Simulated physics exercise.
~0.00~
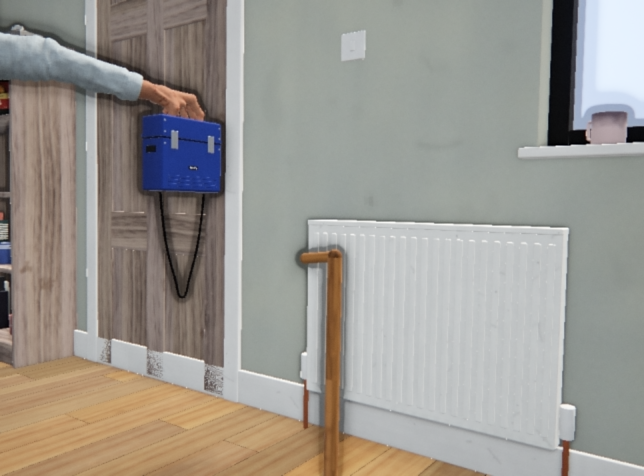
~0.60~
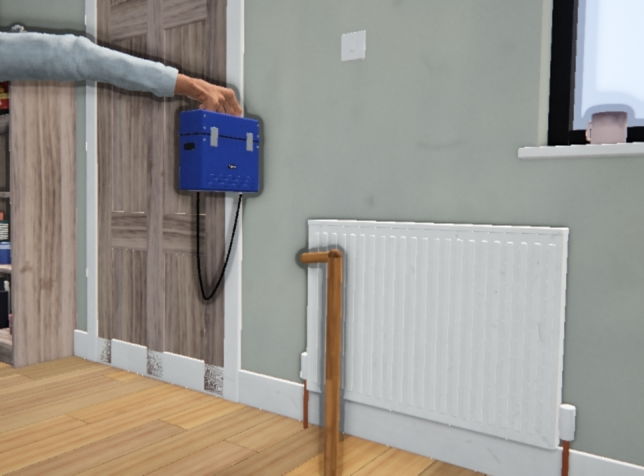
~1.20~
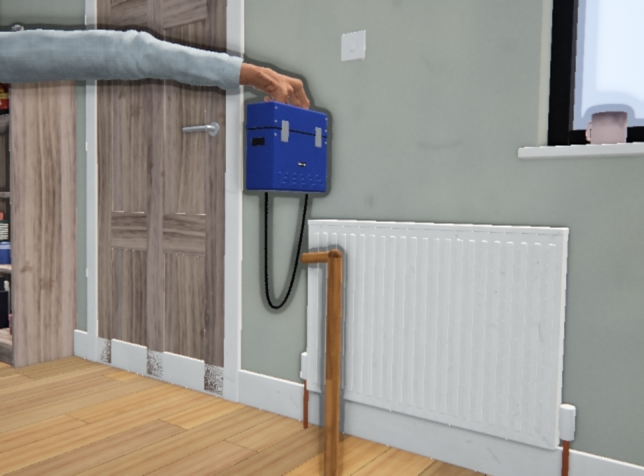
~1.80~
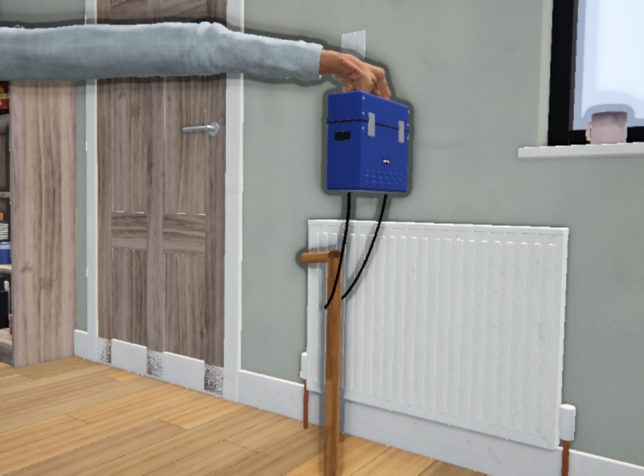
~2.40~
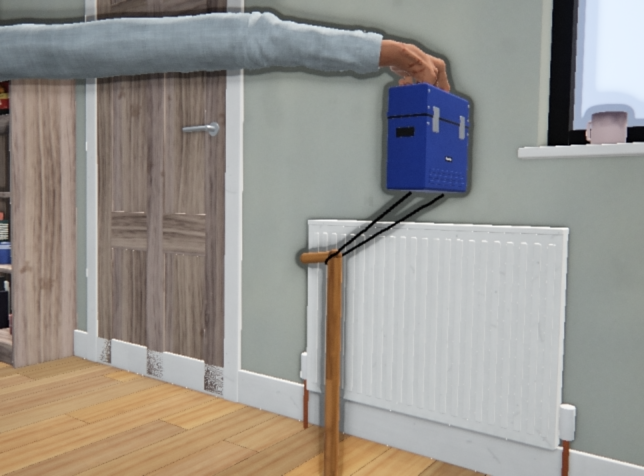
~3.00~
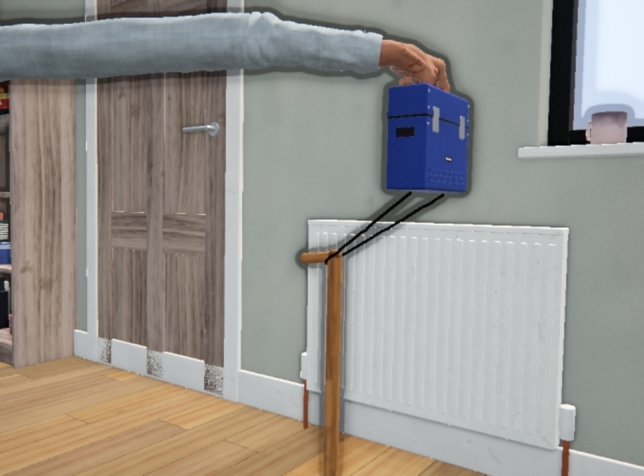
A blue case with silver latches, held from above by a hand in a pale blue sleeve, hangs before a wooden door with a dark cord loop dangling beneath it. The hand carries it steadily to the right, past the door handle and towards a wooden post standing before a white radiator. The case passes above the post, and the trailing loop meets its hooked top. As the case moves on, the loop catches and pulls into taut, slanting lines. The hand stops, leaving the case held upright beyond the post, tethered by its cord.
